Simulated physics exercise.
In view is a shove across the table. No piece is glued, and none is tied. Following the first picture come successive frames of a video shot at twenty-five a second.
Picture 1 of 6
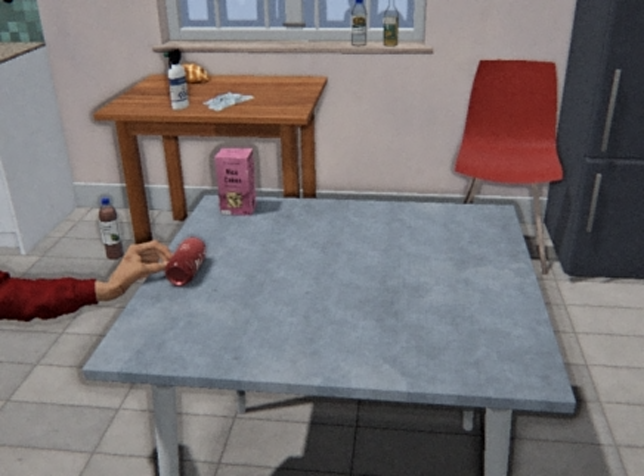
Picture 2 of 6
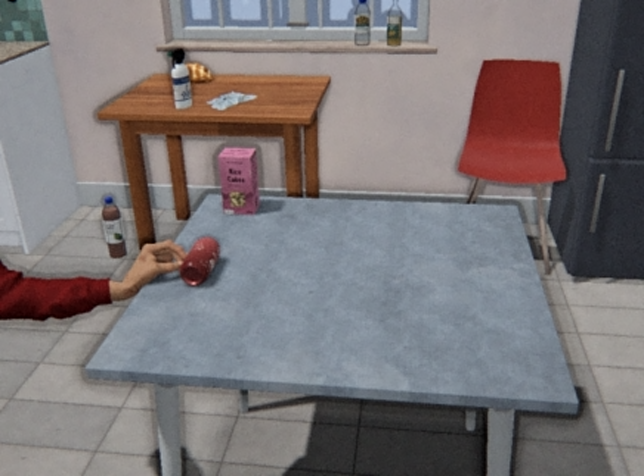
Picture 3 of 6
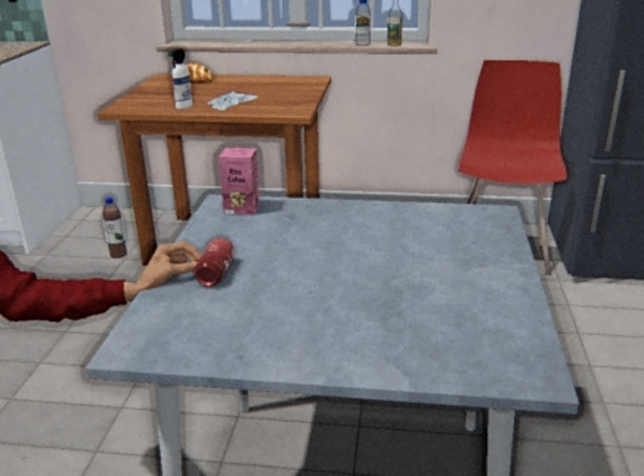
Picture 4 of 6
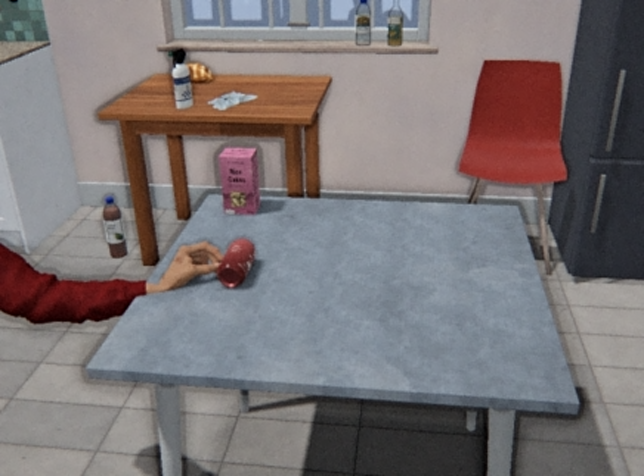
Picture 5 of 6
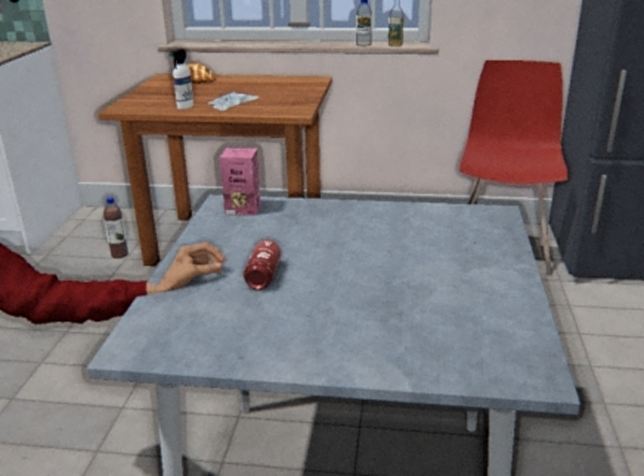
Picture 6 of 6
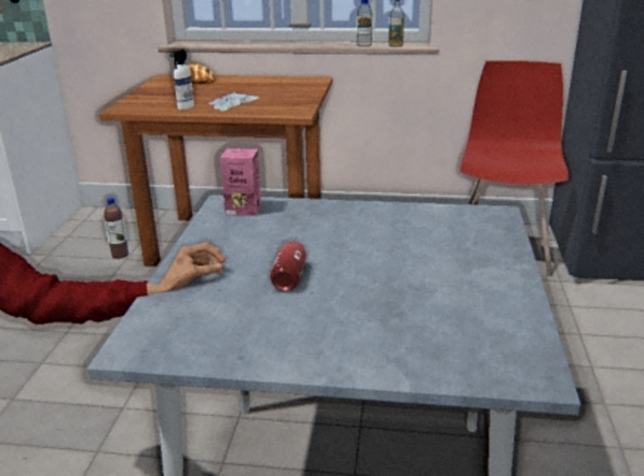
A hand in a red sleeve pushed a red can lying on its side rightward across a gray-blue table, then let go and stayed back while the can rolled farther to the right.
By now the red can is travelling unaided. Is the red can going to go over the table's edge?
Yes, I reckon it will be off the tabletop.
Then, 0.30 s past the last view, red can displaced well along near (481, 276).
Then, 0.70 s past the last view, red can now off the table.
Finally, off the table, red can.
